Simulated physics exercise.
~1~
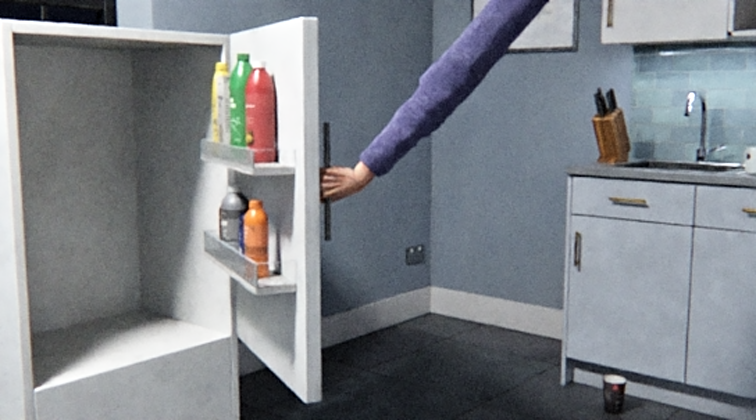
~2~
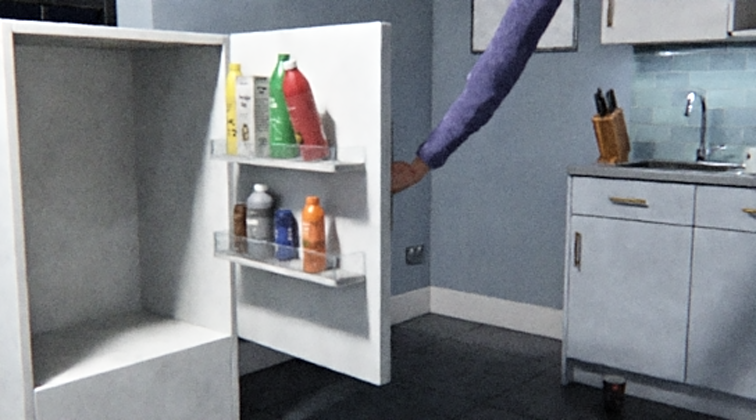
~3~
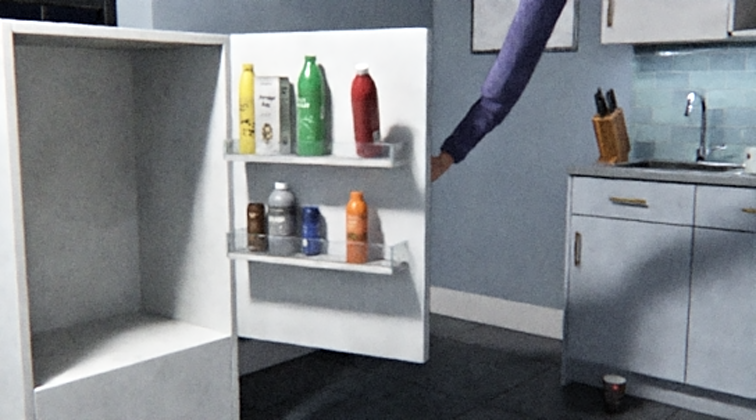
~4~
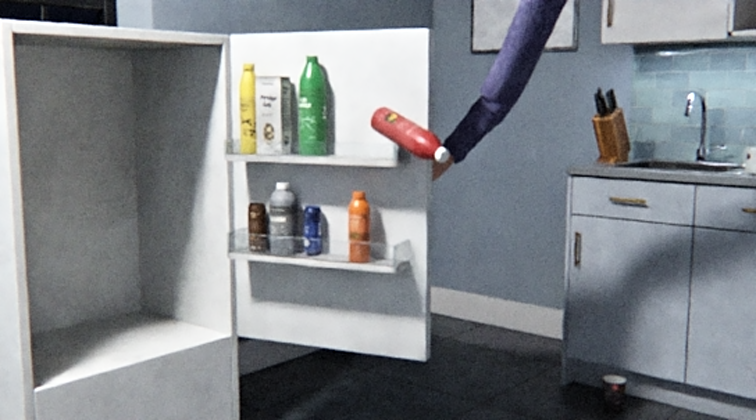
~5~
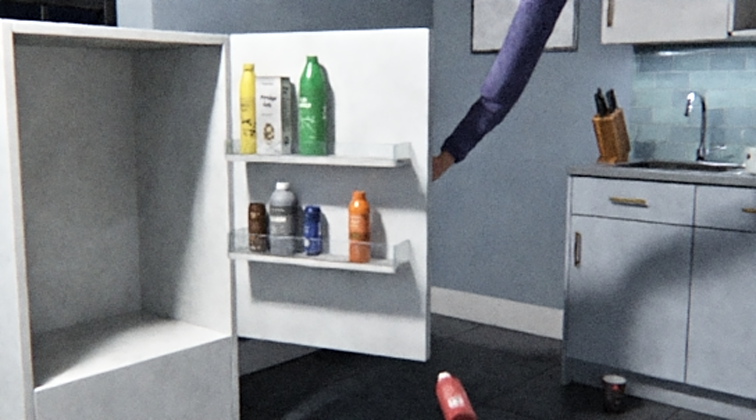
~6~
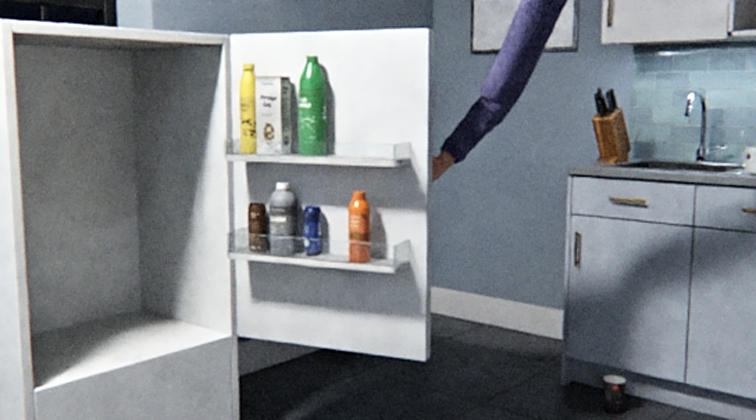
A purple-sleeved arm swung a white fridge door wide open, and the red bottle on its upper rack slid toward the outer edge, tipped over the end and dropped out of sight, while the other bottles, cans and carton stayed on the racks.
